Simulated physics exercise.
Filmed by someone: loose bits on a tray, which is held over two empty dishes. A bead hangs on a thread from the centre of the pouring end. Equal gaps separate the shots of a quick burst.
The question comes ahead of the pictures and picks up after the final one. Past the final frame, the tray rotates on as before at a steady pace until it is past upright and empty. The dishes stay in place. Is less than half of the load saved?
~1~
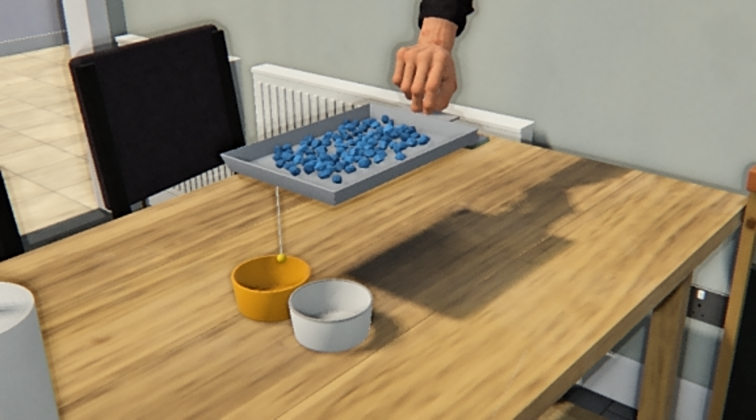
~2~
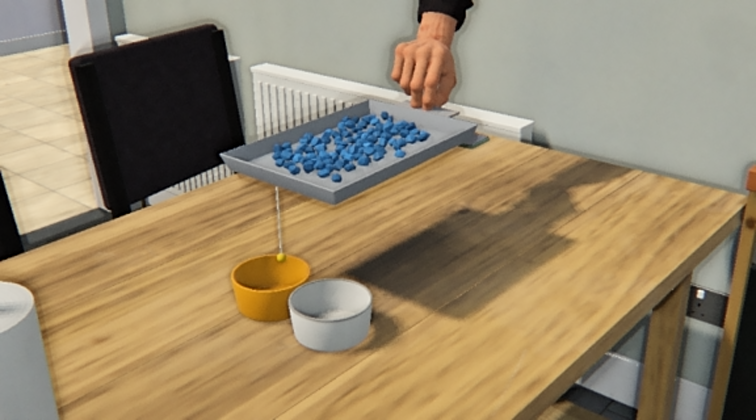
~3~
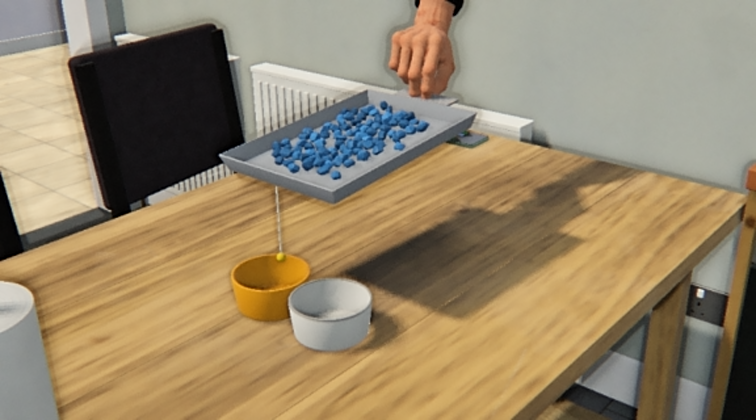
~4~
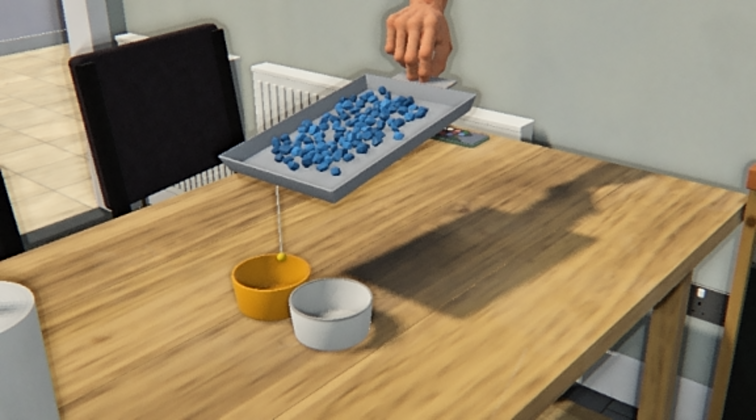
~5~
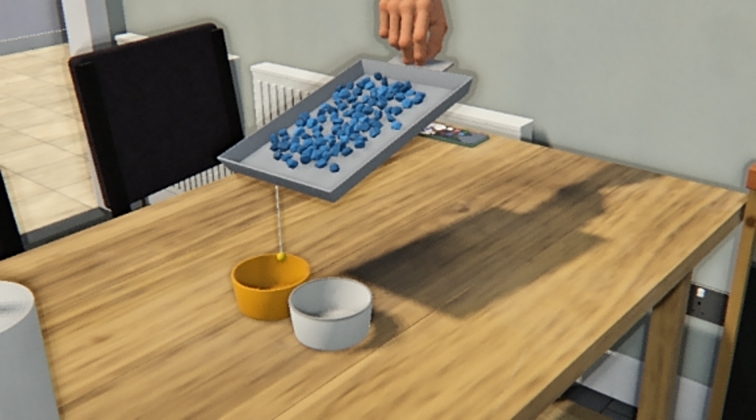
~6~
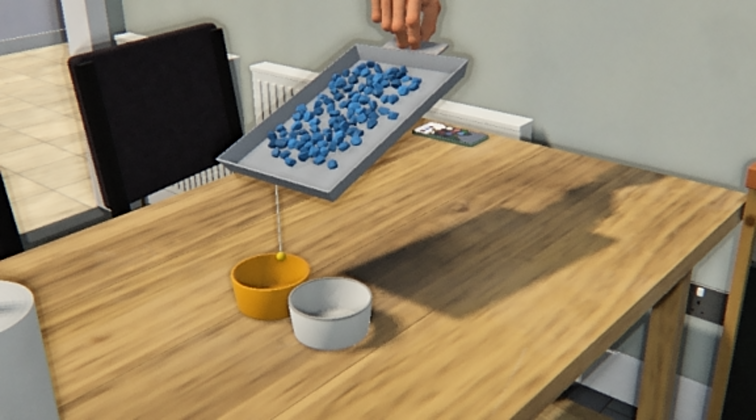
Yes, less than half is saved.
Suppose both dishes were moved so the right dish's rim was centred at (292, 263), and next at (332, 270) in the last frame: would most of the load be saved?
Short of half and then Short of half.
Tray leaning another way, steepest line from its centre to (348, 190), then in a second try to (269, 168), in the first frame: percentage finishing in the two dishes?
About 80 and 10 per cent.
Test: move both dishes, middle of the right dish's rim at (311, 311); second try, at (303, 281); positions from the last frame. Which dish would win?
Left side first, Left side second.
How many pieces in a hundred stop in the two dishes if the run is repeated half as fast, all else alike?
Near 20 in a hundred.
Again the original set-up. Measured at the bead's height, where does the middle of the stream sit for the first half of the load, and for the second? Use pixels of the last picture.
Earlier portion about (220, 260); later portion about (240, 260).
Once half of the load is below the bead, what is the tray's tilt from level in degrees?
Approx. reading: About 90°.
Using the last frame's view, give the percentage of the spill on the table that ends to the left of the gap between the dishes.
Estimate: Near 100 per cent.
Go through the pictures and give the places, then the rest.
Corners of the pouring end at (229, 154) and (334, 188), level; middle of the load at (359, 150), aquarium stones; left dish at (243, 301); right dish at (303, 330); bead on its thread at (282, 258), in the first frame.
Corners of the pouring end at (228, 154) and (333, 188), level; middle of the load at (358, 147), in the second frame.
Corners of the pouring end at (227, 154) and (332, 187), tipped barely, level across its low end; middle of the load at (357, 141), in the third frame.
Corners of the pouring end at (226, 155) and (331, 187), tipped a little, level across its low end; middle of the load at (356, 132), in the fourth frame.
Corners of the pouring end at (225, 156) and (330, 187), tipped clearly, level across its low end; middle of the load at (354, 123), in the fifth frame.
Corners of the pouring end at (224, 157) and (328, 187), tipped clearly, level across its low end; middle of the load at (351, 114), a small part on the move; left dish at (243, 299); right dish at (302, 328), in the sixth frame.
Soon after the last picture, tray tipped steeply; nearly all on the tray; a small part in the air.
A little later, tray tipped past a quarter turn; about a quarter on the tray; a stray few in the right dish; a small part in the left dish; about half outside both; a small part in the air.
Later still, tray tipped past a quarter turn; a stray few in the right dish; about a quarter in the left dish; most outside both.
At rest, tray tipped past a quarter turn; a stray few in the right dish; about a quarter in the left dish; most outside both.
